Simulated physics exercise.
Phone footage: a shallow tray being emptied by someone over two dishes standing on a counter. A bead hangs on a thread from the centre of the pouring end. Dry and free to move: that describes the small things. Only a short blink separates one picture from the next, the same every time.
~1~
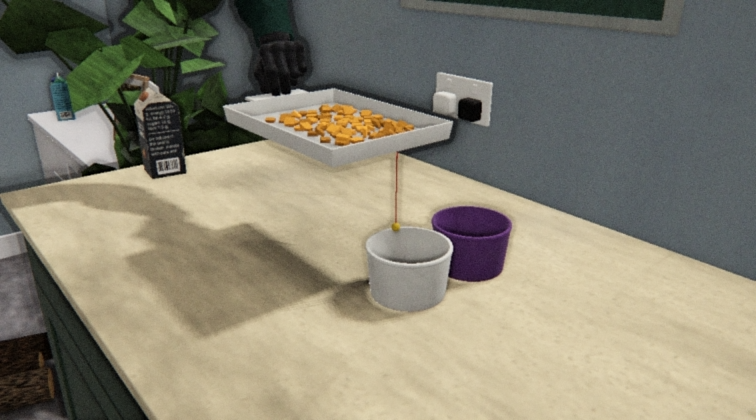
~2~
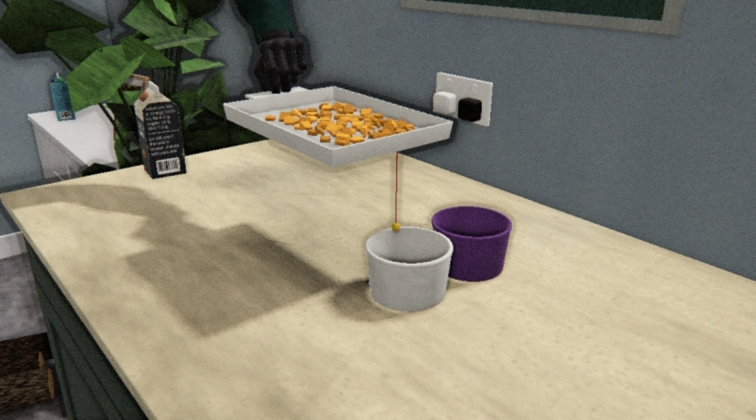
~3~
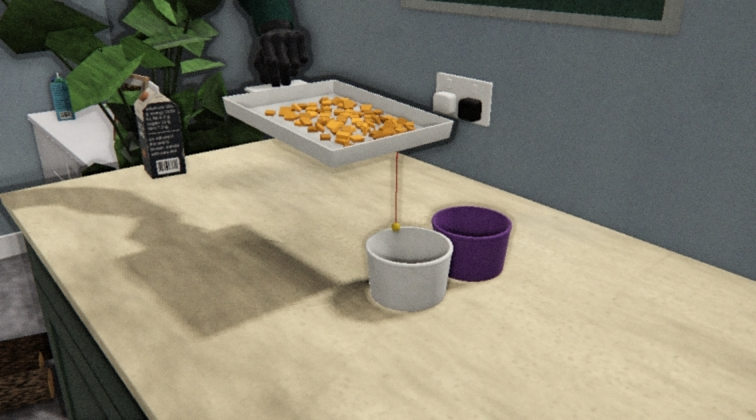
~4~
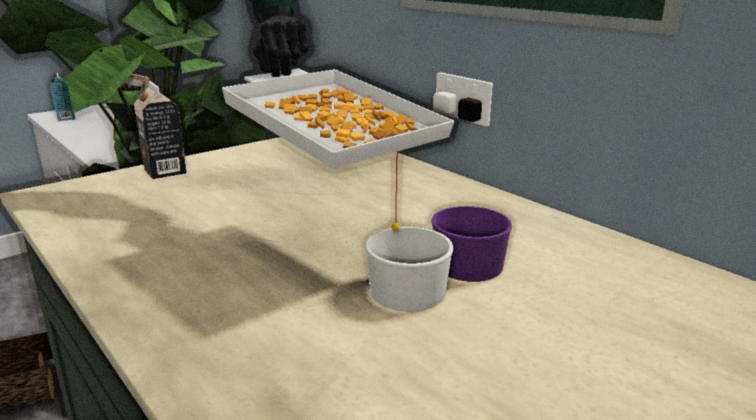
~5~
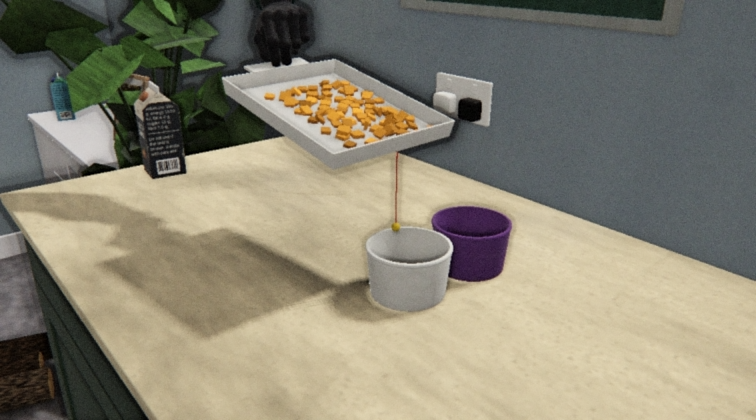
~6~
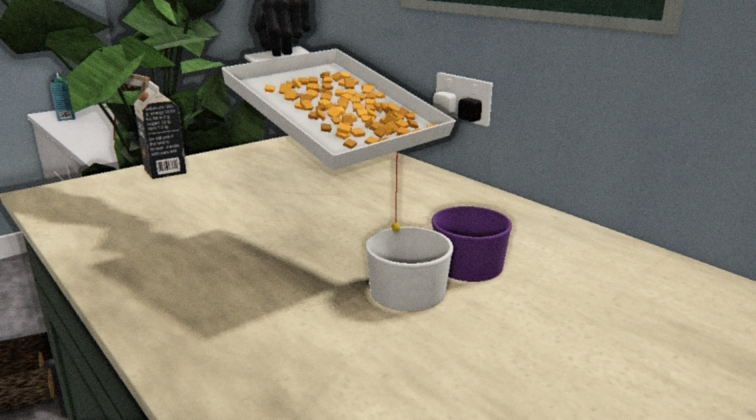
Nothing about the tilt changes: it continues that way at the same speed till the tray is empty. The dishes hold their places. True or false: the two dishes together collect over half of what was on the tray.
False, they collect less than half.
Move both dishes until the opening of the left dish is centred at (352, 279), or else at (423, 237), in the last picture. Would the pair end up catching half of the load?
Well, a majority share the first time and a minority share the next.
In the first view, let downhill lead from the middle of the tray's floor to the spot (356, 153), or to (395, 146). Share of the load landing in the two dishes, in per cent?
Around 20 percent for the first aim and around 50 percent for the second.
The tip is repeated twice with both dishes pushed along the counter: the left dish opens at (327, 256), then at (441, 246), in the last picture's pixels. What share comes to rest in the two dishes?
About 20% on the first try and 30% on the second.
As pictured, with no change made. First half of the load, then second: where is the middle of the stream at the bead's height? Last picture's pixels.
Points: About (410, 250), then about (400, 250).
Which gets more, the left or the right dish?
Looking at the end state, it is the left-side one.
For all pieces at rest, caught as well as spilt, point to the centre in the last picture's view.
Last view, resting centre - approx. (395, 310).
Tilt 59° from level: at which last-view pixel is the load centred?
(378, 115).
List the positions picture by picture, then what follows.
Corners of the pouring end (333, 148) and (449, 122), level; middle of the load (357, 126), small crackers; left dish (437, 280); right dish (500, 252); bead on its thread (396, 227), in the first frame.
Corners of the pouring end (333, 149) and (449, 122), level; middle of the load (357, 125), in the second frame.
Corners of the pouring end (333, 149) and (450, 121), tipped barely, lowest at the left corner; middle of the load (357, 122), in the third frame.
Corners of the pouring end (334, 151) and (450, 121), tipped a little, lowest at the left corner; middle of the load (357, 117), in the fourth frame.
Corners of the pouring end (334, 152) and (451, 120), tipped a little, lowest at the left corner; middle of the load (358, 112), in the fifth frame.
Corners of the pouring end (335, 153) and (452, 120), tipped a little, lowest at the left corner; middle of the load (358, 108); left dish (437, 280); right dish (500, 252), in the sixth frame.
Just after the last frame, tray tipped steeply; almost all on the tray; just a few in the air.
A moment on, tray tipped right over; the larger part on the tray; about a tenth outside both; about a tenth in the air.
Further on, tray tipped past a quarter turn; roughly a third in the left dish; roughly two thirds outside both.
When it is over, tray tipped past a quarter turn; roughly a third in the left dish; not one in the right dish; roughly two thirds outside both.
